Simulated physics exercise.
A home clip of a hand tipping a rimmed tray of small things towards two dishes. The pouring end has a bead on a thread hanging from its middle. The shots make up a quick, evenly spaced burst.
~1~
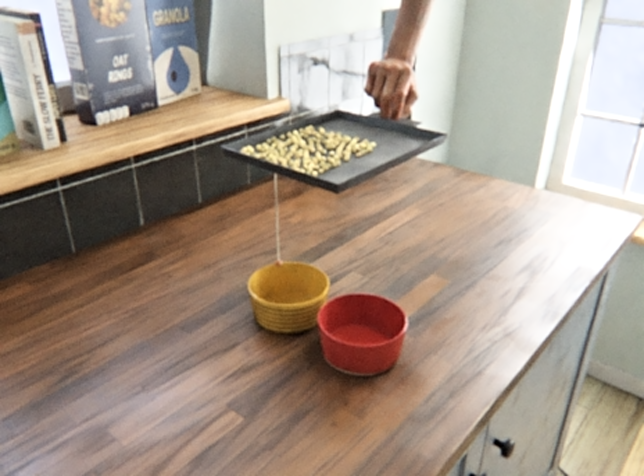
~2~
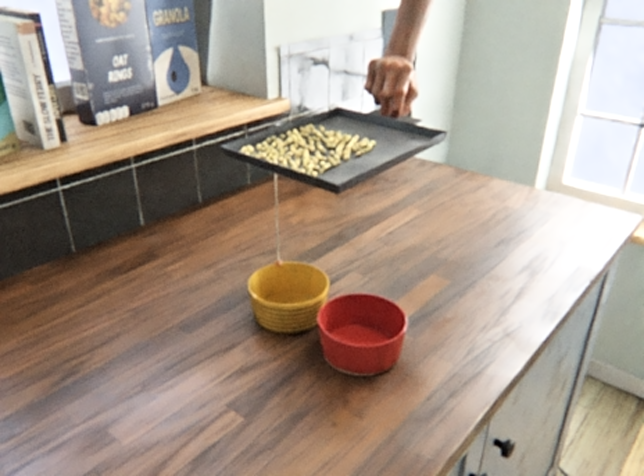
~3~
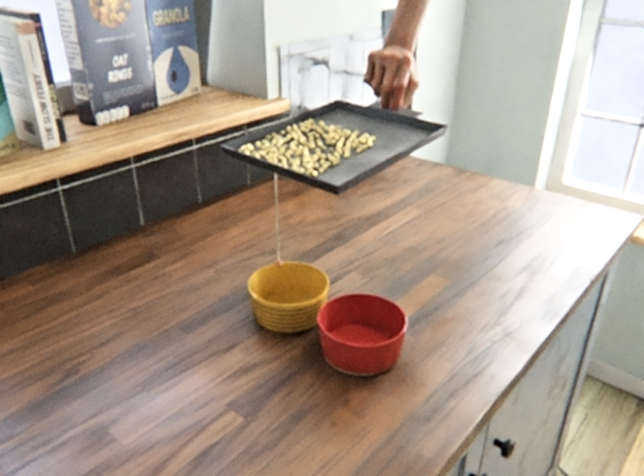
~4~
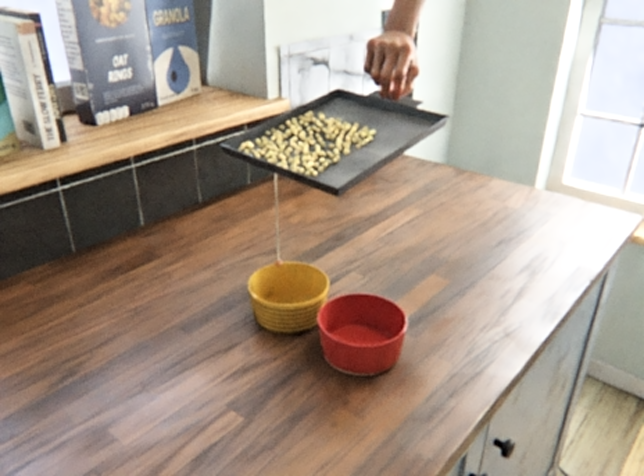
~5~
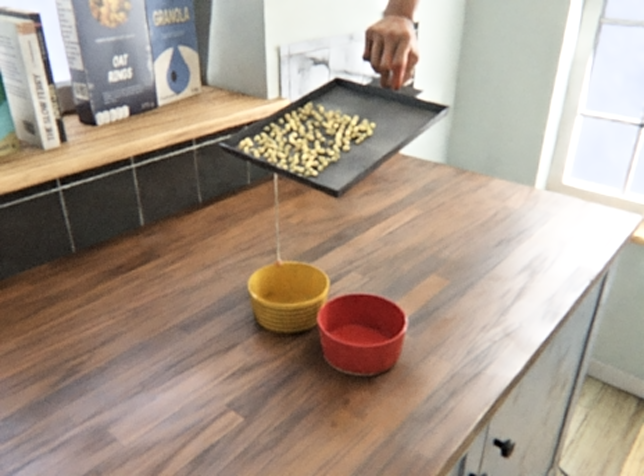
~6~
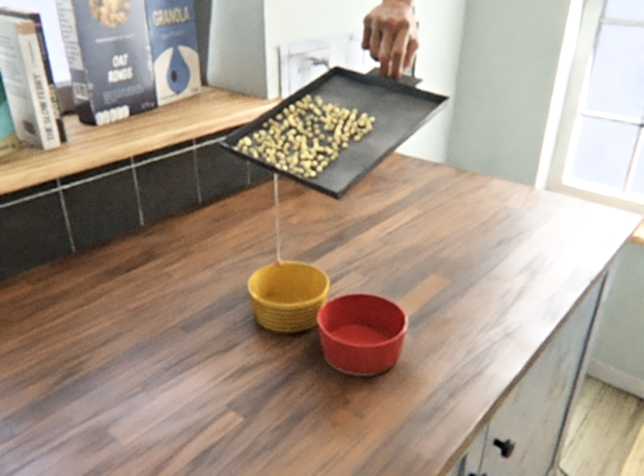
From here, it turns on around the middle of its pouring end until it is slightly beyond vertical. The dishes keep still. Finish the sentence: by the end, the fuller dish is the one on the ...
... left.
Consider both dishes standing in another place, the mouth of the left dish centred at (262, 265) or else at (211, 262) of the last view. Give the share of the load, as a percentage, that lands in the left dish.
The first try gives 0 per cent, the second 0 per cent.
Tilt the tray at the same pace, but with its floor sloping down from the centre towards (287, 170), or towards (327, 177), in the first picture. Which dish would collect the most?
Results - the dish on the left side first, the dish on the left side second.
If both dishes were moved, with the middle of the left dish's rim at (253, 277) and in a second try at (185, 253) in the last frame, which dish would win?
Results - the dish on the right side first, the dish on the right side second.
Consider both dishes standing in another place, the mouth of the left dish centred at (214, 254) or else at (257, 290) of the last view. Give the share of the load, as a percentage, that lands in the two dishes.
The first gives 50 %, the second 60 %.
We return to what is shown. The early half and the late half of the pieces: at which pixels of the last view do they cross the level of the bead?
The leading part at (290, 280), the rest of it at (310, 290).
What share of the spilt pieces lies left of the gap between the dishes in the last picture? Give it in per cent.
I make it about 80 percent or so.
Just after the last frame, tray tipped steeply; almost all on the tray; just a few in the left dish; just a few outside both; just a few in the air.
A moment on, tray tipped past a quarter turn; roughly a quarter on the tray; just a few in the right dish; roughly a quarter in the left dish; about a tenth outside both; roughly half in the air.
Further on, tray tipped past a quarter turn; roughly a quarter in the right dish; roughly half in the left dish; roughly a quarter outside both.
When it is over, tray tipped past a quarter turn; roughly a quarter in the right dish; roughly half in the left dish; roughly a quarter outside both.
